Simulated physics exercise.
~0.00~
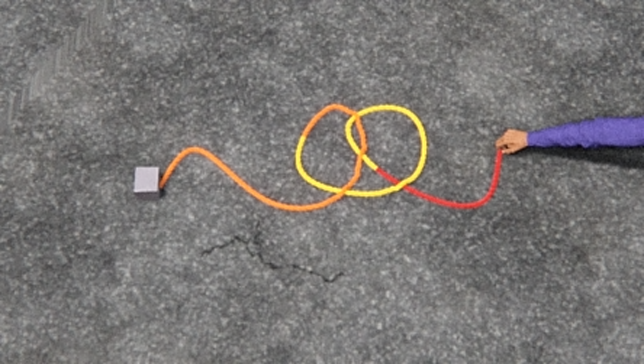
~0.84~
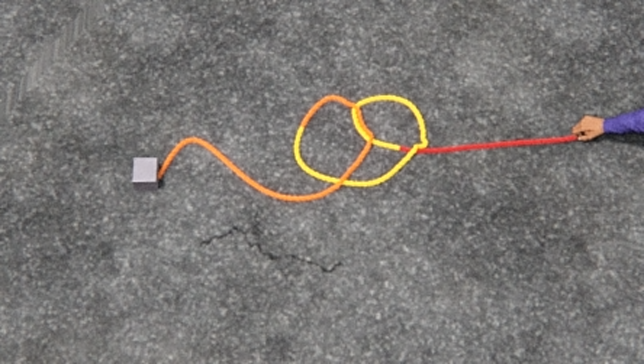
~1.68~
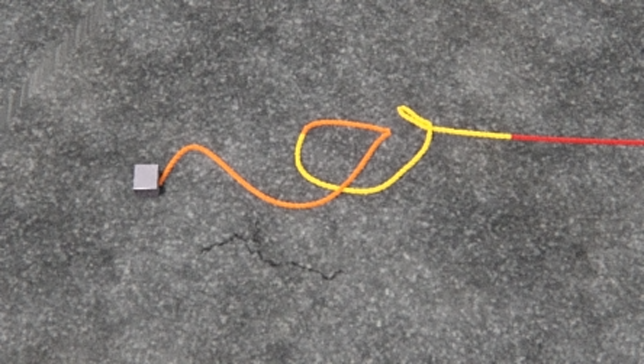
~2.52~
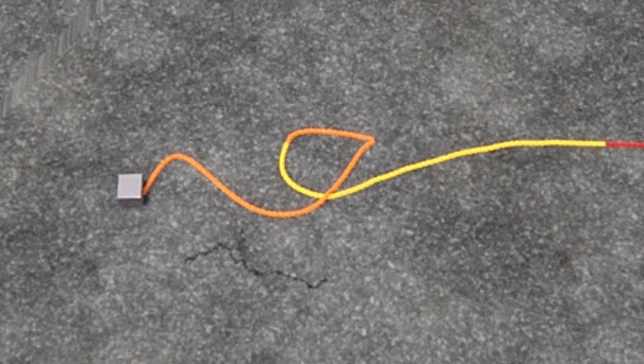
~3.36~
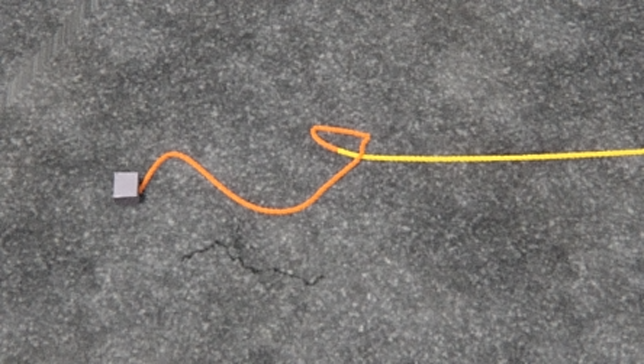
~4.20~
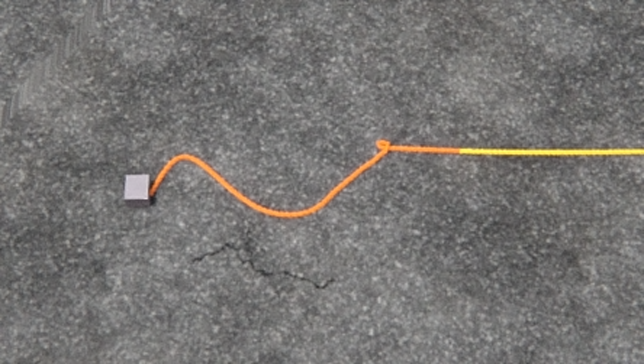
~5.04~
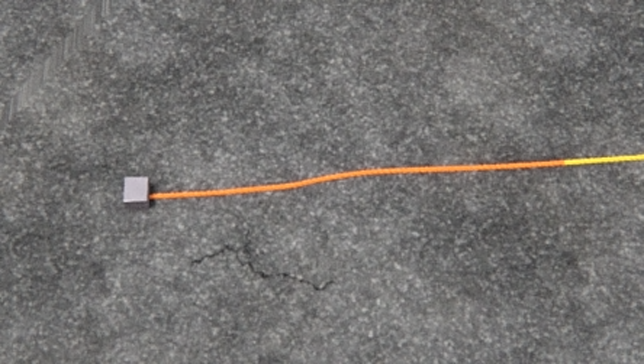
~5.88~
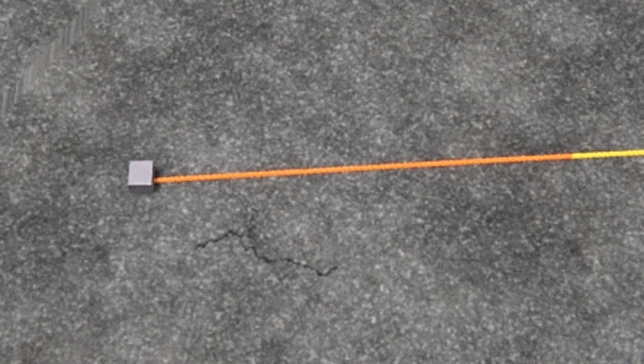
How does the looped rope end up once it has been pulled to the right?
It ends up running clear in a straight line from the block, with no knot in it.
